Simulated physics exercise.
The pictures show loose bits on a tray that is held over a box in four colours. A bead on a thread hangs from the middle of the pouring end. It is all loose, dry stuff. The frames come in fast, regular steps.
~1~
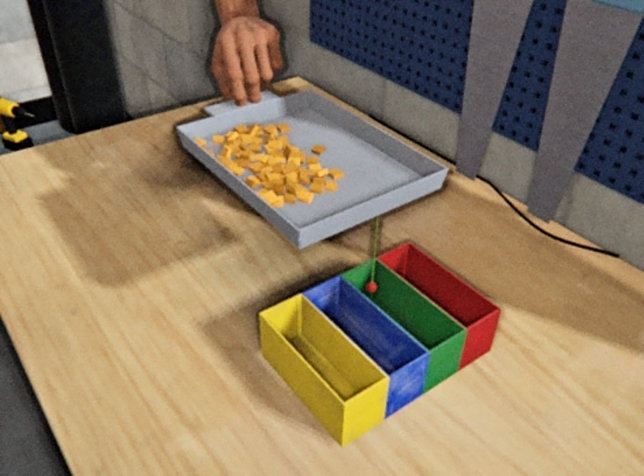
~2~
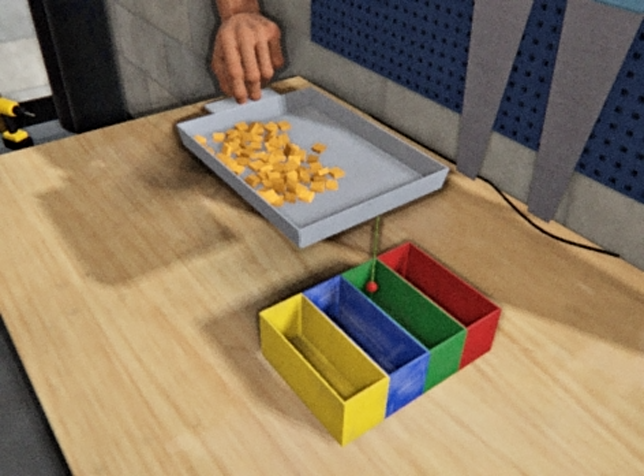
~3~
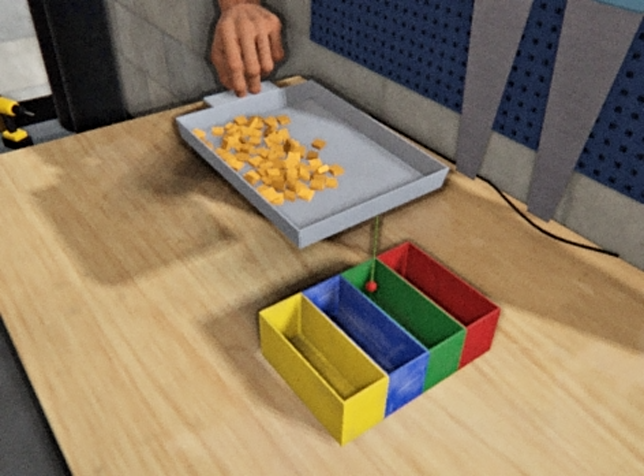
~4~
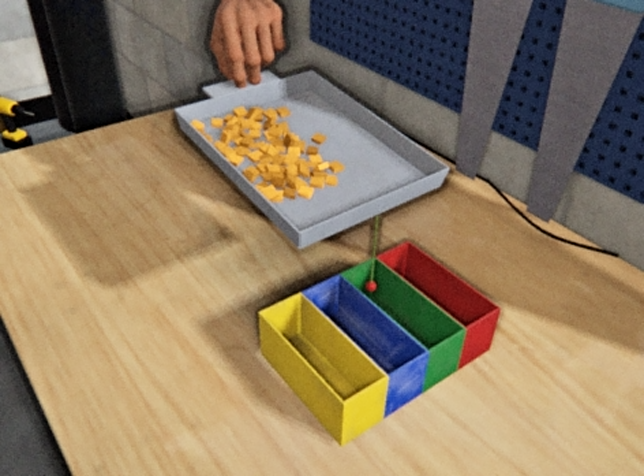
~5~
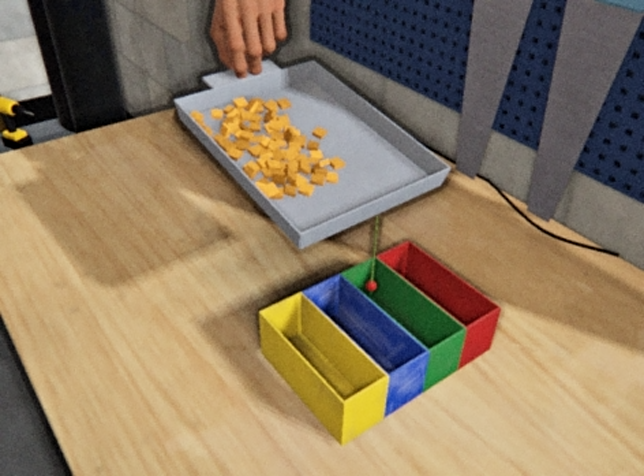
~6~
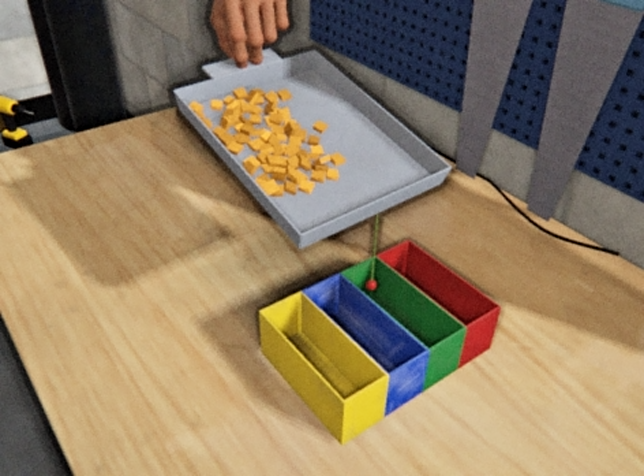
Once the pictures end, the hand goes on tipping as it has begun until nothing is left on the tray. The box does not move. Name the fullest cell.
Fullest: The yellow cell.
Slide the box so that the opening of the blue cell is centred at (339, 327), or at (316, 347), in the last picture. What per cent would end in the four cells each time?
Roughly 100 per cent, and 100 per cent.
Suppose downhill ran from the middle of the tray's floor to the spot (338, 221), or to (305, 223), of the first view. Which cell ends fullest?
The first try: Yellow. The second: The yellow one.
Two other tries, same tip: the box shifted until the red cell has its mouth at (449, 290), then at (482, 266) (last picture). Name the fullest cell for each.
At the first place that yellow cell, at the second the yellow one.
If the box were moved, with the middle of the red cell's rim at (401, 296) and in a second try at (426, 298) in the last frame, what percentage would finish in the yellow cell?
Near 0 % and 30 %.
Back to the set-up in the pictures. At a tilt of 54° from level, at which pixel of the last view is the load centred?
Near (329, 199).
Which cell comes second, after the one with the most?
In second place: The cell in blue.
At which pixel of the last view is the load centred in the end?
Roughly at (347, 386).
Just after the last frame, tray tipped steeply; every one on the tray.
A moment on, tray tipped right over; almost all on the tray; just a few in the yellow cell; just a few in the blue cell.
Further on, tray tipped past a quarter turn; roughly half in the yellow cell; roughly a third in the blue cell; about a tenth in the green cell; just a few falling or outside the box.
When it is over, tray tipped past a quarter turn; roughly half in the yellow cell; roughly a third in the blue cell; about a tenth in the green cell; not one in the red cell; just a few outside the box.
